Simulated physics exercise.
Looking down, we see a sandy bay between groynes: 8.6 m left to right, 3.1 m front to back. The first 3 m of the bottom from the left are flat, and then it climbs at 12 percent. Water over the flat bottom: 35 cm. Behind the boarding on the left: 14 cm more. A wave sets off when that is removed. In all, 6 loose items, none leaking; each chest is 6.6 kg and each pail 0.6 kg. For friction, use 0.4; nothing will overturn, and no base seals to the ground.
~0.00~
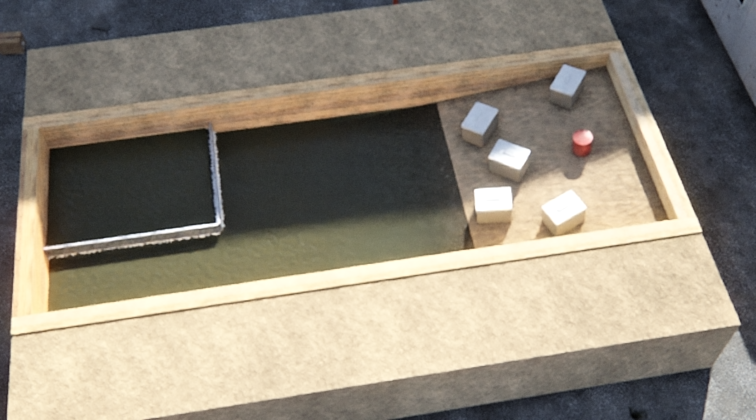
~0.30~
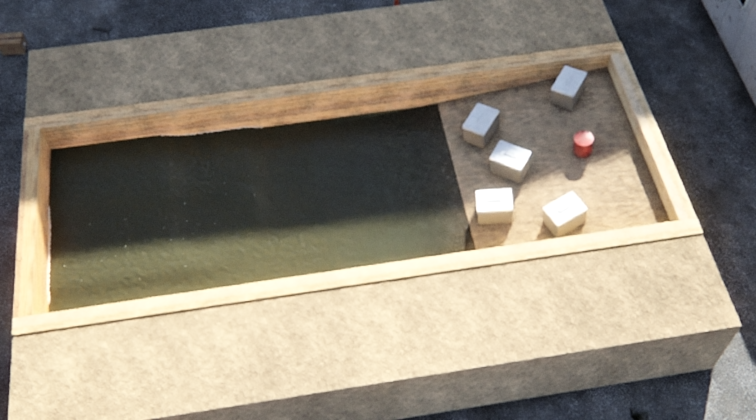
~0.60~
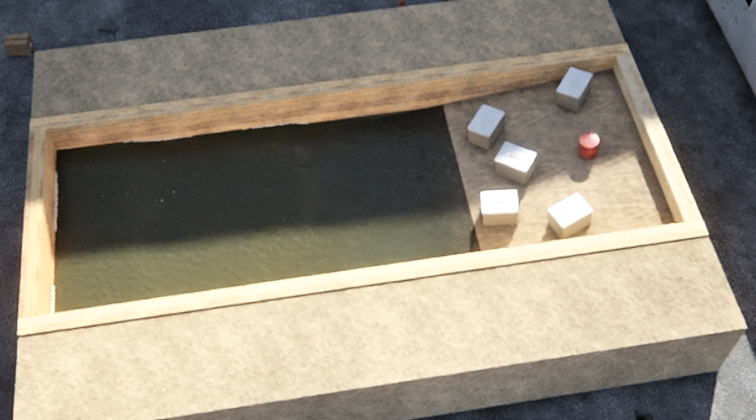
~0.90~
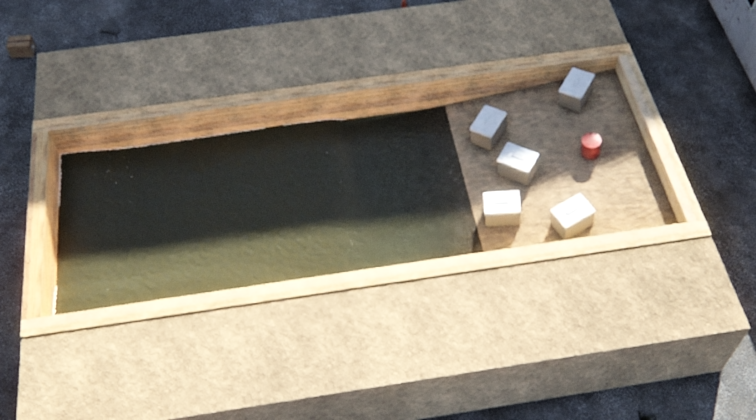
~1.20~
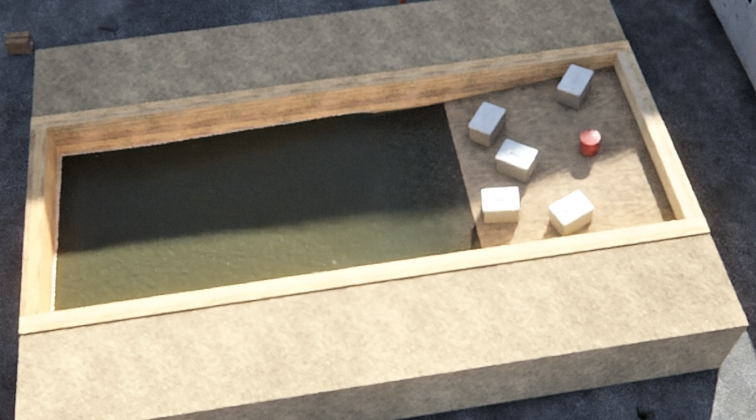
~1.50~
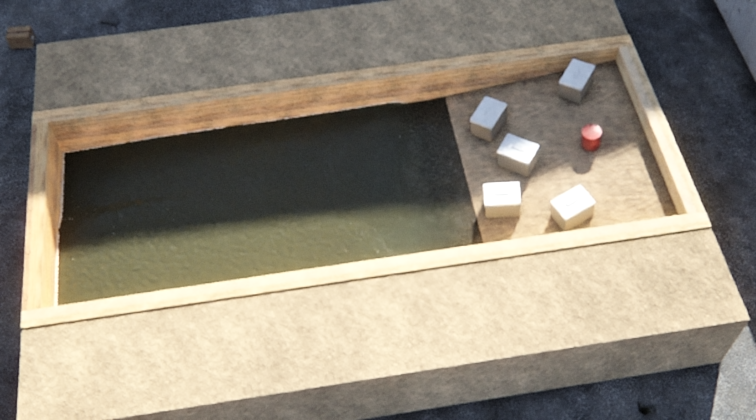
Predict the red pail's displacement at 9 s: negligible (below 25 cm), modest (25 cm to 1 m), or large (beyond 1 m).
It is left more or less in place.
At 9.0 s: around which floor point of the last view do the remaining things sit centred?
Around (517, 163).
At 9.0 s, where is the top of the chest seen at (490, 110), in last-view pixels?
(458, 125) or so.
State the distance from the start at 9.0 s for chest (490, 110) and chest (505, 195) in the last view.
In turn: 50 cm, 150 cm.
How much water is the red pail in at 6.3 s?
Around 0 cm.
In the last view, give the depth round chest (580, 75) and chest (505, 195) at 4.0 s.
First about 0 cm, second about 5 cm.
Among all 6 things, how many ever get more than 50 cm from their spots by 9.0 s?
2 in all.
After 2.1 s the red pail is near (594, 131), 0.0 m from its start, aground; 0 afloat.
After 4.0 s the red pail is near (594, 131), 0.0 m from its start, aground; 1 afloat.
After 6.3 s the red pail is near (594, 131), 0.0 m from its start, aground; 1 afloat.
After 9.0 s the red pail is near (594, 131), 0.0 m from its start, aground; 1 afloat.
